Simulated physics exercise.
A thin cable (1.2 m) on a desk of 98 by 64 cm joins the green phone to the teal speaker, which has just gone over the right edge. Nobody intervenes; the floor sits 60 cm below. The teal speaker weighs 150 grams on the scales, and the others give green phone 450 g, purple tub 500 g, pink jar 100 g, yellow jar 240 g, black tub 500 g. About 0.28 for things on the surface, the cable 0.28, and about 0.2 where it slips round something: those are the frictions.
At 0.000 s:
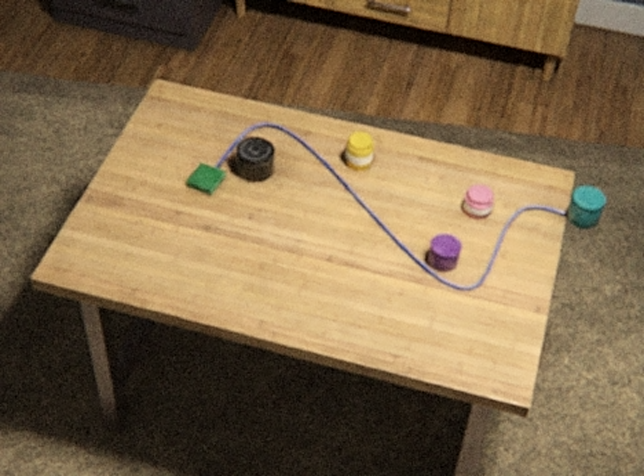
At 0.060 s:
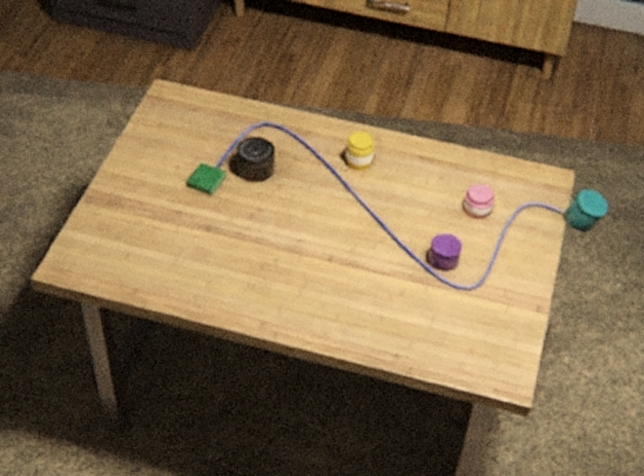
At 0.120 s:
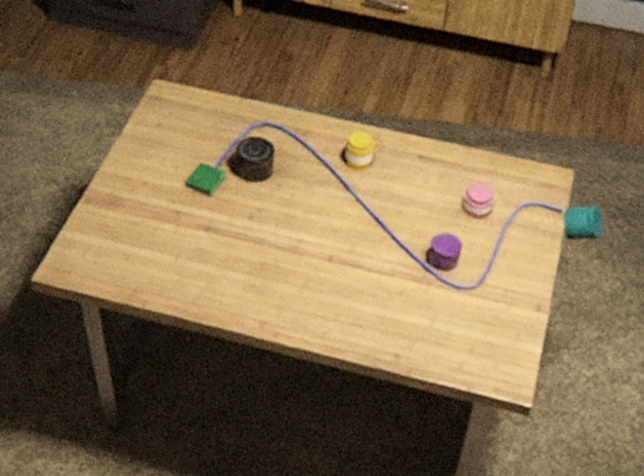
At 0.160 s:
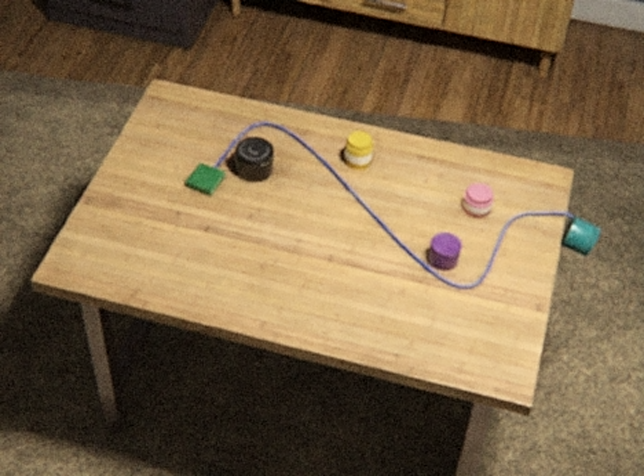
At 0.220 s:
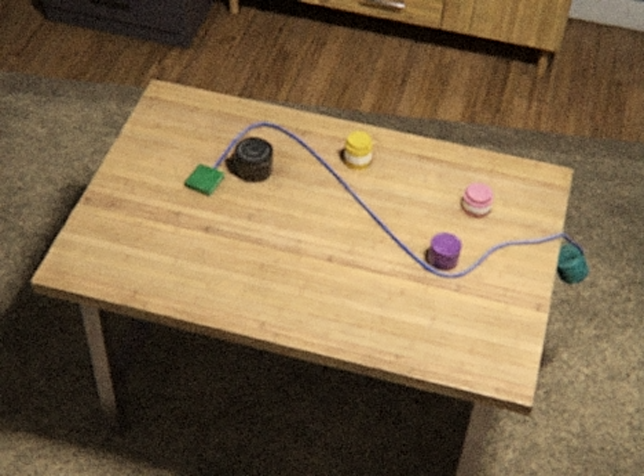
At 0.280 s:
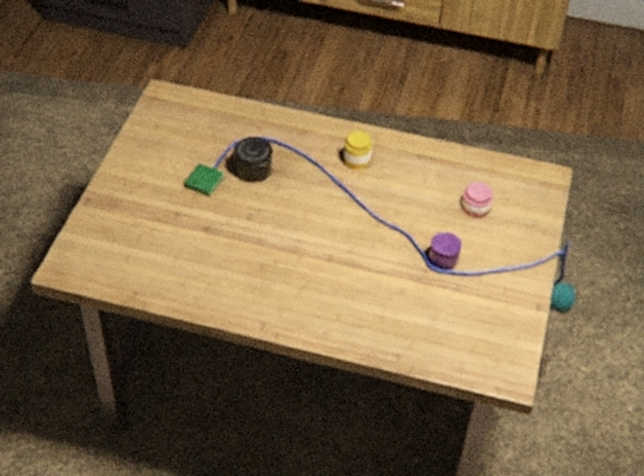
We see a teal object drop past the right edge of a wooden table, drawing a blue cable tighter around a purple tub and against a black tub, while the green object and the pink and yellow jars stay still.
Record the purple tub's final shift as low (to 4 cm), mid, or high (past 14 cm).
Recorded: Low.
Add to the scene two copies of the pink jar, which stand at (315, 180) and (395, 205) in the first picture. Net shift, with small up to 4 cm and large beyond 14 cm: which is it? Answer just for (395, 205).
There it moves only a bit.
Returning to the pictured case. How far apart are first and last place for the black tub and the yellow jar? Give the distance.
Net shift - black tub 6 cm, yellow jar 0 cm.
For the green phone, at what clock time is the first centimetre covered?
Green phone at 0.42 s on the clock.
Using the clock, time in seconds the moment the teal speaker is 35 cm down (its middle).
Time: 0.34 s.
At 0.5 s, the cable's tail end at (228, 170); purple tub 1 cm off its start, teal speaker over the edge, black tub 4 cm off its start.
At 0.7 s, the cable's tail end at (232, 171); purple tub 1 cm off its start, teal speaker over the edge, black tub 5 cm off its start.
At 1.0 s, the cable's tail end at (234, 172); purple tub 1 cm off its start at (448, 238), teal speaker over the edge, black tub 5 cm off its start at (257, 167).
At 1.2 s, the cable's tail end at (234, 172); purple tub 1 cm off its start, teal speaker over the edge, black tub 5 cm off its start.
At 2.4 s, the cable's tail end at (234, 172); purple tub 1 cm off its start at (448, 238), teal speaker over the edge, black tub 5 cm off its start at (256, 167), green phone 3 cm off its start at (219, 173).
